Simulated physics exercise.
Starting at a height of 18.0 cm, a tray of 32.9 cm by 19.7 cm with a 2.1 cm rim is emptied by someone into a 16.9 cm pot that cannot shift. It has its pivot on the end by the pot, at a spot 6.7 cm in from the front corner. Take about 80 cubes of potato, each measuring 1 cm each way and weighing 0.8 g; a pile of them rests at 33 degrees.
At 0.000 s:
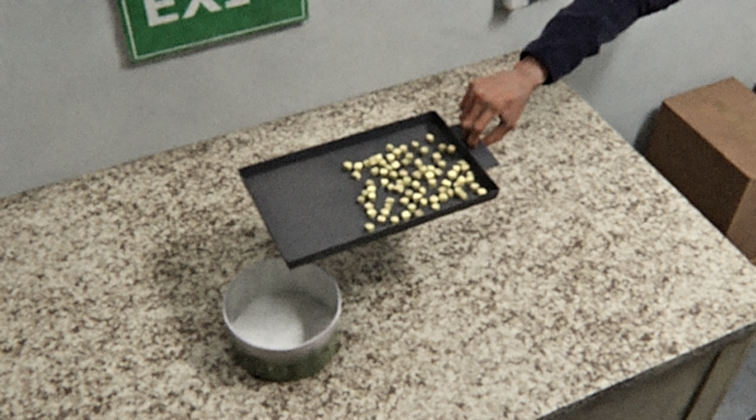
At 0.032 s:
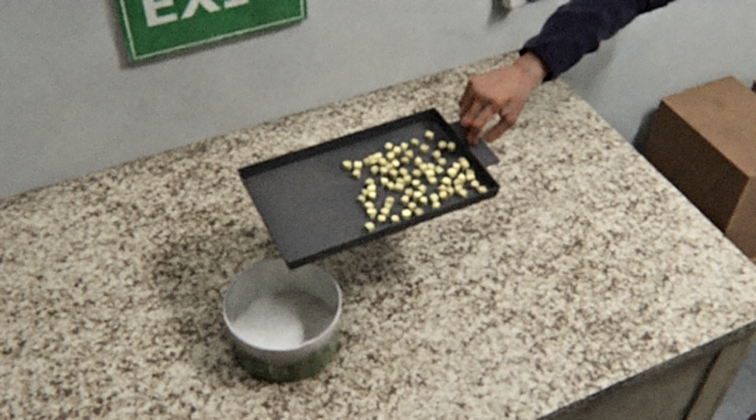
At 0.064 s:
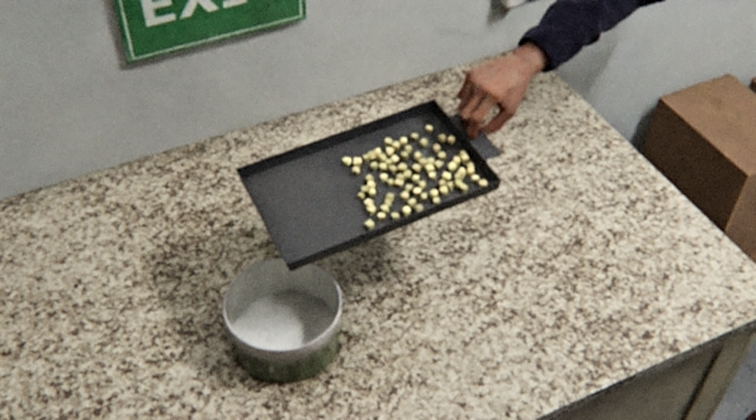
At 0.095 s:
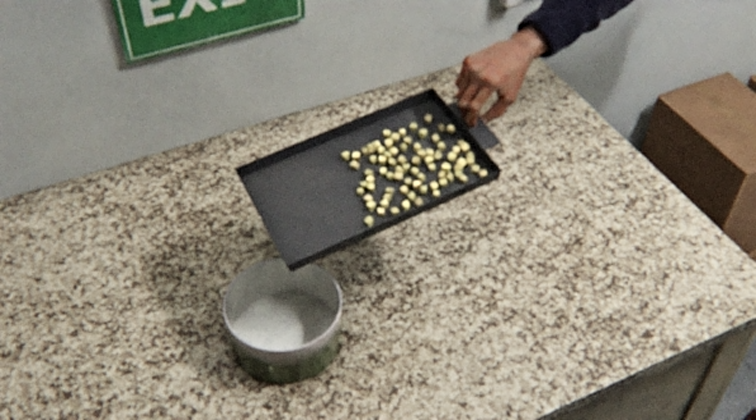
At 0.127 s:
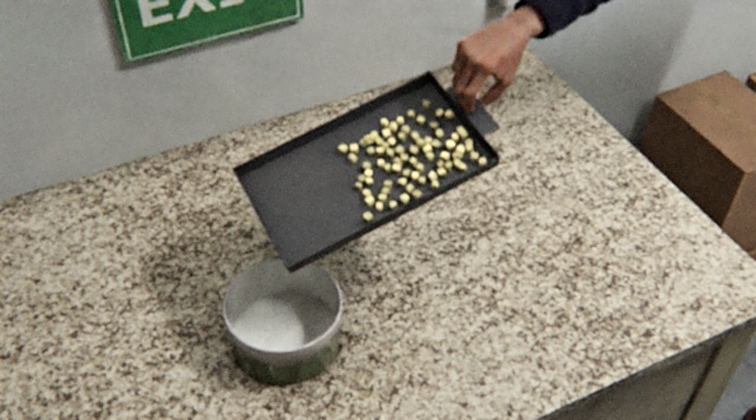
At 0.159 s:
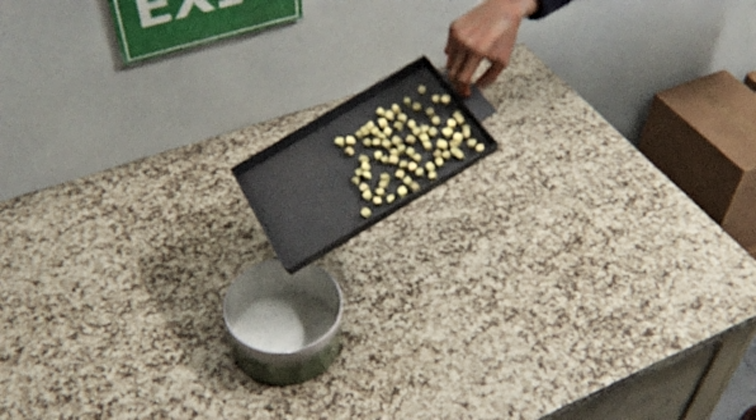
A black tray holding a loose pile of small pale-yellow cubes starts out level, held at its right end by a hand above a speckled countertop, with a round metal pot near its left end. The hand raises the right end, slowly and then faster, until the tray slants down leftward, the cubes still grouped toward the right.
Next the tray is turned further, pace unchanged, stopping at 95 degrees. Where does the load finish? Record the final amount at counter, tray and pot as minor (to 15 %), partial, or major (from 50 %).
Final: Counter major, tray minor, pot partial.
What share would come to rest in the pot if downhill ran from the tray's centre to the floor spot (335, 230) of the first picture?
The share would be about 40 percent.
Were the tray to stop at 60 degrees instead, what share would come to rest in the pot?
Then about 40 per cent.
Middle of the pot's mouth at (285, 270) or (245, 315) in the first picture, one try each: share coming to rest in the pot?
About 0 and 60 per cent.
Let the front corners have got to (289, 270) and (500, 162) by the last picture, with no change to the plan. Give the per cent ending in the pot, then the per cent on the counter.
In the pot: 70 per cent; on the counter: 30 per cent.
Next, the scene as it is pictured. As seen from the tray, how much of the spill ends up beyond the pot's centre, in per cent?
It comes to near 100 percent.
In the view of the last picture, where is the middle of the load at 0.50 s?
Load centre: About (282, 187) px.
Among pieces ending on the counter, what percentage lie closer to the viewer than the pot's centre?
80 %.
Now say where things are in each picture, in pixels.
The first frame shows tray tilt 0 degrees, front corners at (288, 260) and (498, 188); middle of the pieces at (407, 182); pot at (282, 301).
The second frame shows tray tilt 1 degrees, front corners at (289, 260) and (498, 186); middle of the pieces at (407, 180).
The third frame shows tray tilt 3 degrees, front corners at (289, 261) and (498, 179), lowest corner left front; middle of the pieces at (407, 176).
The fourth frame shows tray tilt 7 degrees, front corners at (288, 263) and (498, 169), lowest corner left front; middle of the pieces at (407, 169).
The fifth frame shows tray tilt 13 degrees, front corners at (287, 265) and (497, 156), lowest corner left front; middle of the pieces at (405, 159).
The sixth frame shows tray tilt 19 degrees, front corners at (287, 267) and (495, 143), lowest corner left front; middle of the pieces at (402, 150); pot at (283, 303). The tray's pace is about 195 degrees a second.
After 0.36 s, tilt 58 degrees; the tray holds 100 %, the pot 0 %.
Then, at 0.50 s, tilt 85 degrees; the tray holds 100 %, the pot 0 %.
After 0.76 s, tilt 95 degrees; the tray holds 0 %, the pot 25 %.
In the end, at 1.9 s, counter 75 %, tray 0 %, pot 25 %.
